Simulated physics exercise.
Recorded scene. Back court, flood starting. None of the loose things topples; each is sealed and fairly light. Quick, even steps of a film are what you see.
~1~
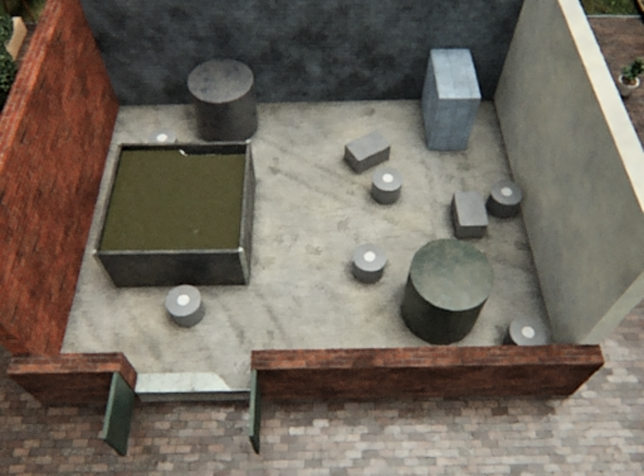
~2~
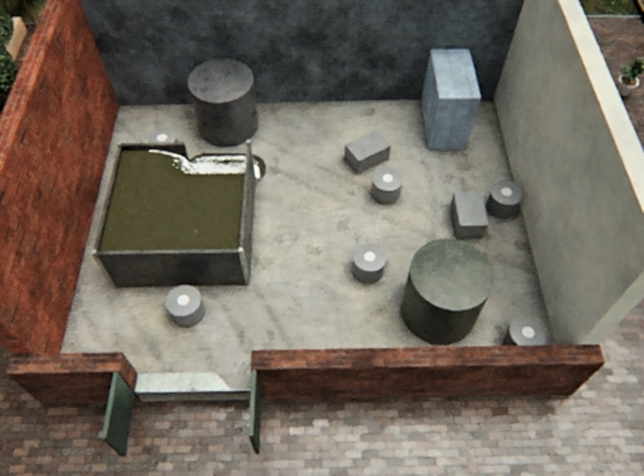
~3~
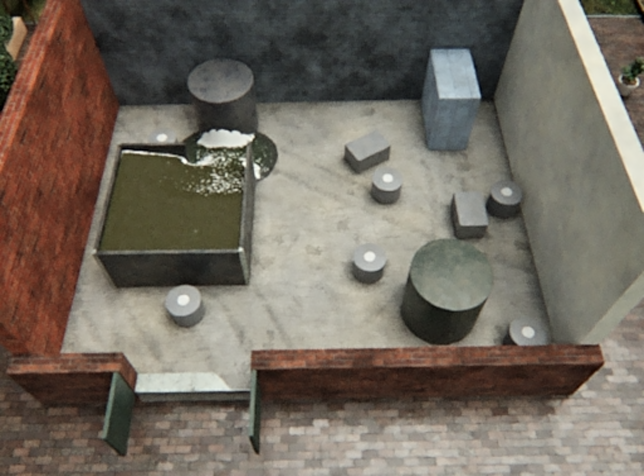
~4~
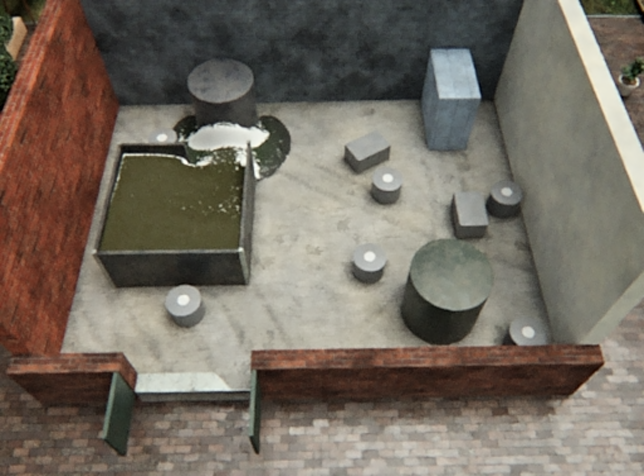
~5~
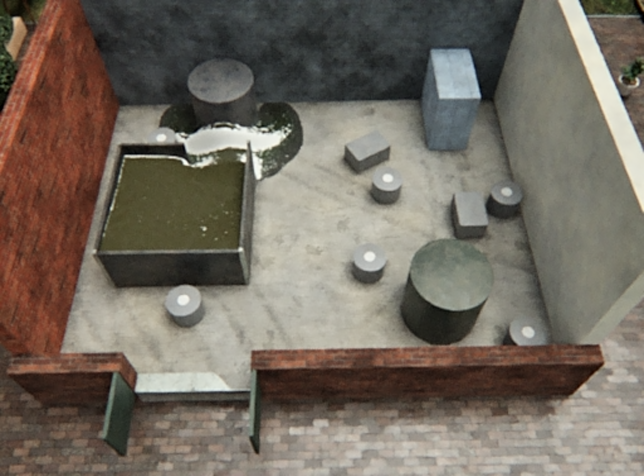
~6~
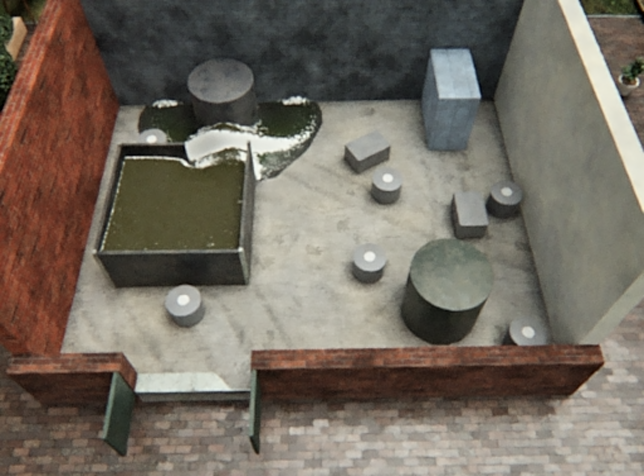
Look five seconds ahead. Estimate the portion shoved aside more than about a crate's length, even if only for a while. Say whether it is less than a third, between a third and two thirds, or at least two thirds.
The portion knocked well out of place is two thirds or greater.
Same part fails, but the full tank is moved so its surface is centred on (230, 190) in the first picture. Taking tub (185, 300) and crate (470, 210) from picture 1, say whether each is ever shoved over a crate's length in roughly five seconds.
Going in the order given, the first did not get there and the second got carried that far.
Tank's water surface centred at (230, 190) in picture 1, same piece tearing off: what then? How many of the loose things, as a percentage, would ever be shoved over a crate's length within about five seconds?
That comes out at some 90 %.
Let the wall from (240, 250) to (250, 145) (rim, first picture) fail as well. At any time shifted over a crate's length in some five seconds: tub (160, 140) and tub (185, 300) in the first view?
Here's the pair: Came up short, then came up short.
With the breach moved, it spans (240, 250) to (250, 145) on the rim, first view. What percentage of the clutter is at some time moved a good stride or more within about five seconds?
Around 60 per cent.
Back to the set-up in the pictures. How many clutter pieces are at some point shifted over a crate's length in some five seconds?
By my reckoning the answer is 6.
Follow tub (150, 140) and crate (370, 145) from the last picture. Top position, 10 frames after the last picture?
The tops should be near (105, 186) and near (387, 161).
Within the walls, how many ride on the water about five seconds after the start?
Count: 5.
A moment on, 1 of 8 are well off their spots; 0 afloat.
Next, 1 of 8 are well off their spots; 1 afloat.
Later, 4 of 8 are well off their spots; 1 afloat.
In the end, 6 of 8 are well off their spots, and 6 have been at some point; 5 afloat.
